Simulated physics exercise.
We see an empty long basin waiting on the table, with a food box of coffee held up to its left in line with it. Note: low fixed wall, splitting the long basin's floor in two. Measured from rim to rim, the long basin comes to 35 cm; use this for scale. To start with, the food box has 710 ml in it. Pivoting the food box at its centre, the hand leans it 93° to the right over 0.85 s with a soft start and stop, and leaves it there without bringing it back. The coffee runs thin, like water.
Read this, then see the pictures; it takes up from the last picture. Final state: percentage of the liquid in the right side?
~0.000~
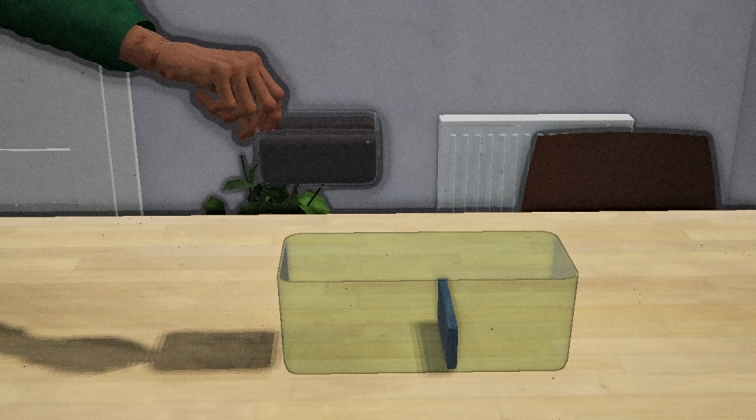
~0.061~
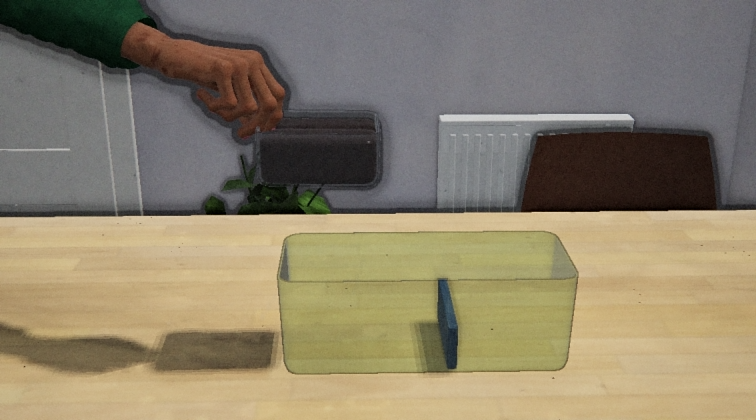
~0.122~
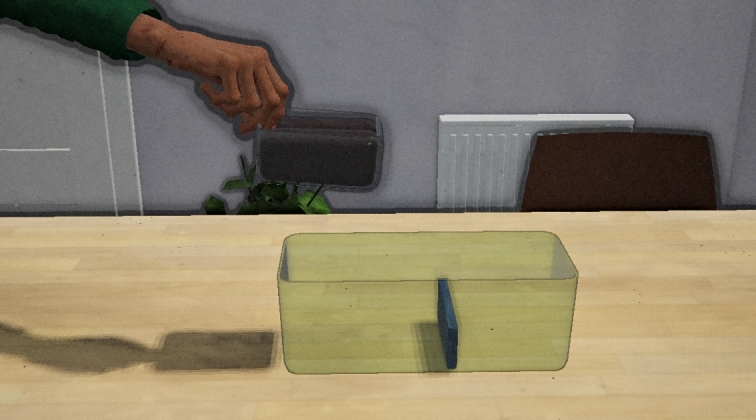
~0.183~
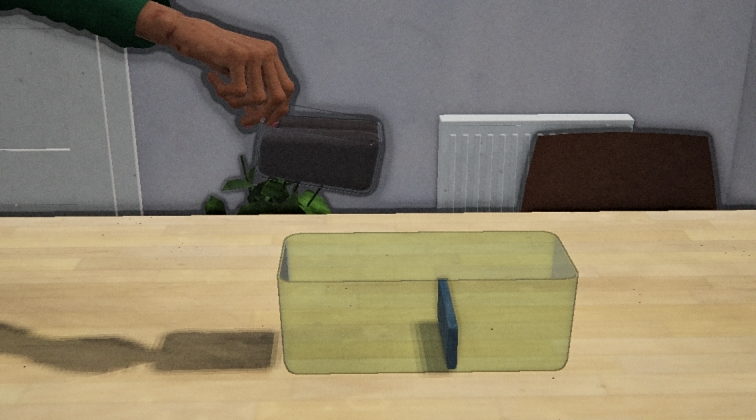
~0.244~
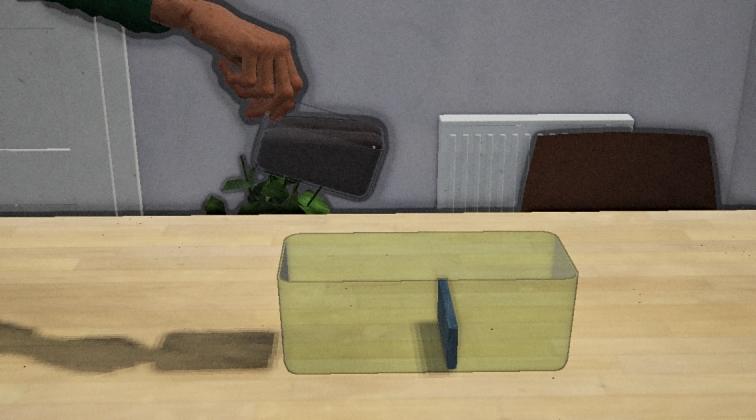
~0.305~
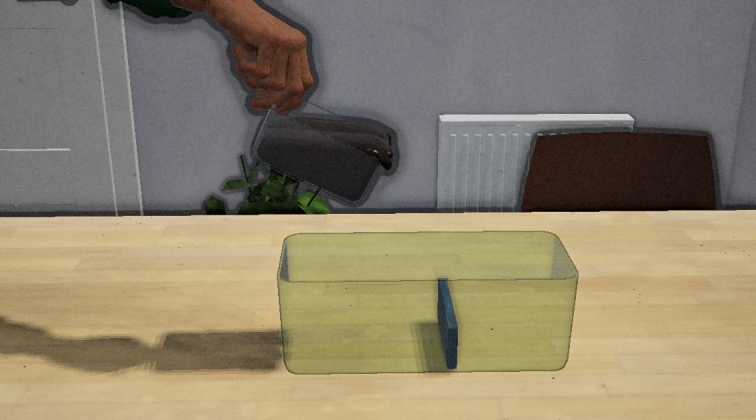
Approximately 30 %.
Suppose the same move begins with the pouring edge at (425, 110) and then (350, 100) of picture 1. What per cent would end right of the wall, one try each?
75 in a hundred, followed by 5 in a hundred.
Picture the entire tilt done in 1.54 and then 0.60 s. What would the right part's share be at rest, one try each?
In turn about 35 and 15 per cent.
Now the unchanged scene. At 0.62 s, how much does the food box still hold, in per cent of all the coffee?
About 26 per cent.
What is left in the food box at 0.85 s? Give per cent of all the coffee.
9 per cent or thereabouts.
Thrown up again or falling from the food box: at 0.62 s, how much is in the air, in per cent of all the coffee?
Some 42 % is the figure.
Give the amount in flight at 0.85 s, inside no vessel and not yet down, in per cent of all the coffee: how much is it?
I'd put it at about 5 per cent of the liquid.
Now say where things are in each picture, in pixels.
Tilt 0°; pouring edge (378, 123); surface from (262, 130) to (376, 129); the long basin's rim runs from (282, 258) to (567, 255); the wall's top is at (448, 303), in the first picture.
Tilt 1°; pouring edge (378, 124); surface from (263, 129) to (376, 129), in the second picture.
Tilt 5°; pouring edge (379, 128); surface from (263, 128) to (377, 130), in the third picture.
Tilt 10°; pouring edge (381, 133); surface from (264, 128) to (378, 132), in the fourth picture.
Tilt 18°; pouring edge (382, 141); surface from (264, 129) to (383, 134); 1 per cent is over the edge, in the fifth picture.
Tilt 27°; pouring edge (382, 150); surface from (264, 129) to (380, 142); 6 per cent is over the edge, in the sixth picture.
After 0.62 s the tilt is 77° and 27 per cent is still to pour, 18 is left of the wall and 13 right of it.
After 0.85 s the tilt is 93° and 9 per cent is still to pour, 54 is left of the wall and 29 right of it.
After 1.09 s the tilt is 93° and 3 per cent is still to pour, 61 is left of the wall and 29 right of it.
After 1.35 s the tilt is 93° and 2 per cent is still to pour, 63 is left of the wall and 30 right of it.
In the end 65 per cent lies left of the wall, 30 right of it and 5 outside.
